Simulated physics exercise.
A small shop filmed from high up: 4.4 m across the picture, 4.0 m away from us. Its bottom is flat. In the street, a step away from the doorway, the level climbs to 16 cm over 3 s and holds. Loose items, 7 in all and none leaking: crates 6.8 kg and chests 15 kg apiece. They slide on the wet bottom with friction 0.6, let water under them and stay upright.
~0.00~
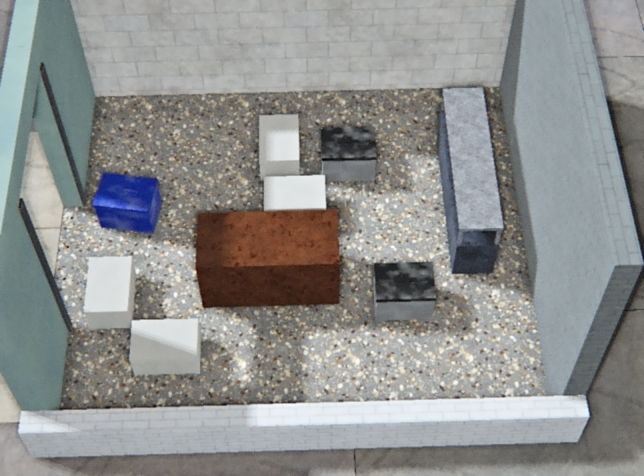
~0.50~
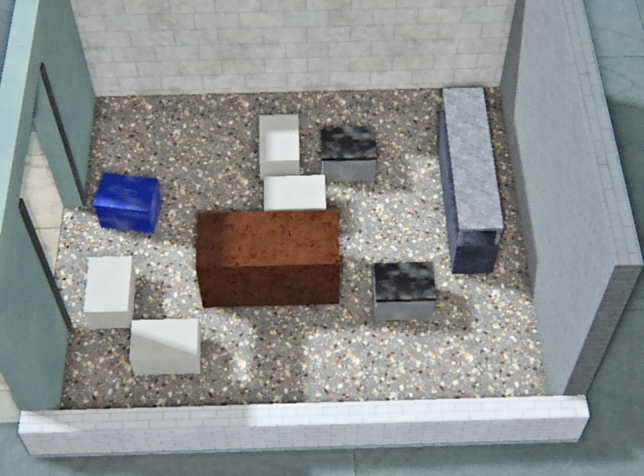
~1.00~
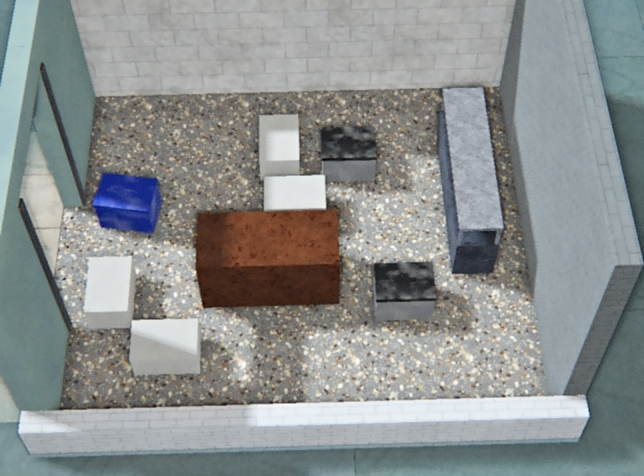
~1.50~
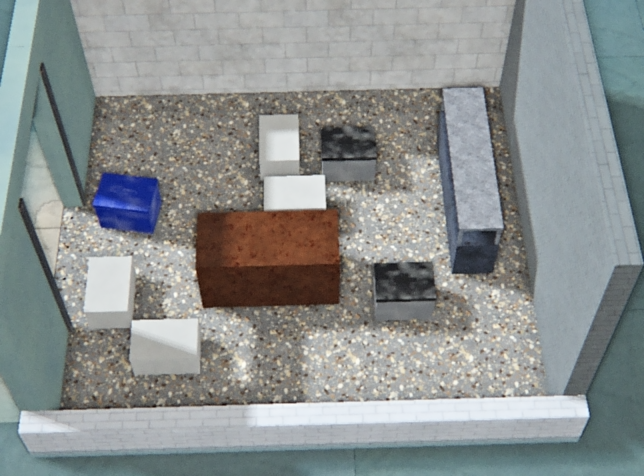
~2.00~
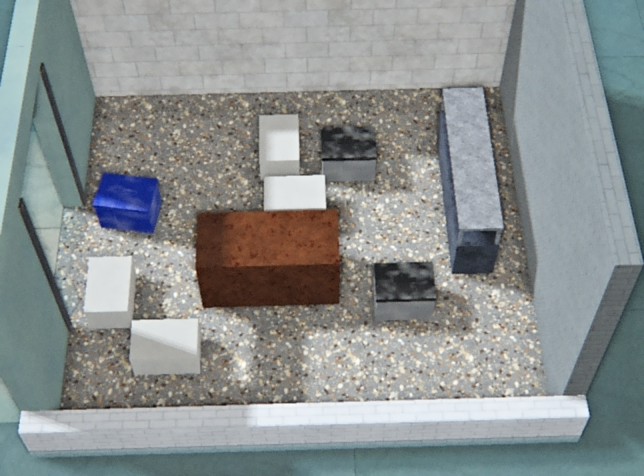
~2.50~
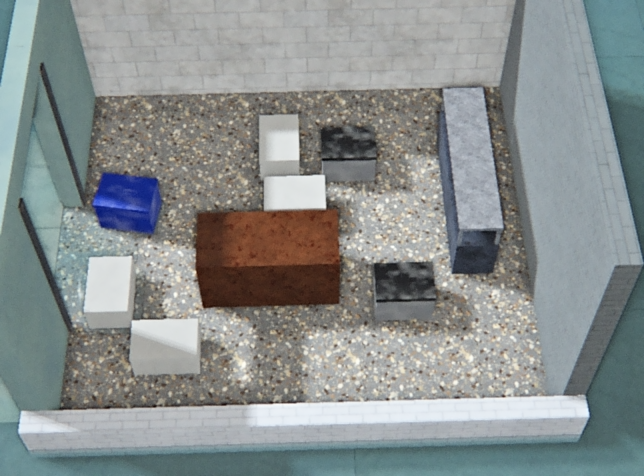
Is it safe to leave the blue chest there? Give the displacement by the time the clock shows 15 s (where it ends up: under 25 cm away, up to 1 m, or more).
Blue chest slides a little.
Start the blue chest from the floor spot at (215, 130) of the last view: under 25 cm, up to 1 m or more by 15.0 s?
It holds its place.
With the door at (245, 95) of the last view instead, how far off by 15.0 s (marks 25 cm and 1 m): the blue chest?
Then the blue chest travels far.
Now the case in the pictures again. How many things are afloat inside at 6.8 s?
3 of them.
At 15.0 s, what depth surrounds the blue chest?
About 7 cm.
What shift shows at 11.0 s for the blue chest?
Roughly 50 cm by then.
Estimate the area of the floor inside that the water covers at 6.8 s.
About 13 m2.
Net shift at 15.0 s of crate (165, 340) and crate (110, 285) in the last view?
In turn: 30 cm, 300 cm.
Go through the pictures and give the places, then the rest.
The blue chest at (125, 192), on the bottom; water covers 0.0 m2; 0 of 7 have shifted, in the first frame.
The blue chest at (125, 192) rests on the ground; 0.0 m2 under water; 0 of 7 have shifted, in the second frame.
The blue chest at (125, 192), on the bottom; water covers 0.0 m2; 0 of 7 have shifted, in the third frame.
The blue chest at (125, 192), on the bottom; 0.0 m2 under water; 0 of 7 have shifted, in the fourth frame.
The blue chest at (125, 192), on the bottom; 0.0 m2 under water; 0 of 7 have shifted, in the fifth frame.
The blue chest at (125, 192), on the bottom; water covers 0.4 m2; 0 of 7 have shifted, in the sixth frame.
After 3.5 s the blue chest is near (126, 191), 0.0 m from its start, aground; 0 afloat.
After 6.8 s the blue chest is near (142, 165), 0.4 m from its start, aground; 3 afloat.
After 11.0 s the blue chest is near (144, 151), 0.5 m from its start, aground; 4 afloat.
After 15.0 s the blue chest is near (150, 149), 0.6 m from its start, aground; 6 afloat.
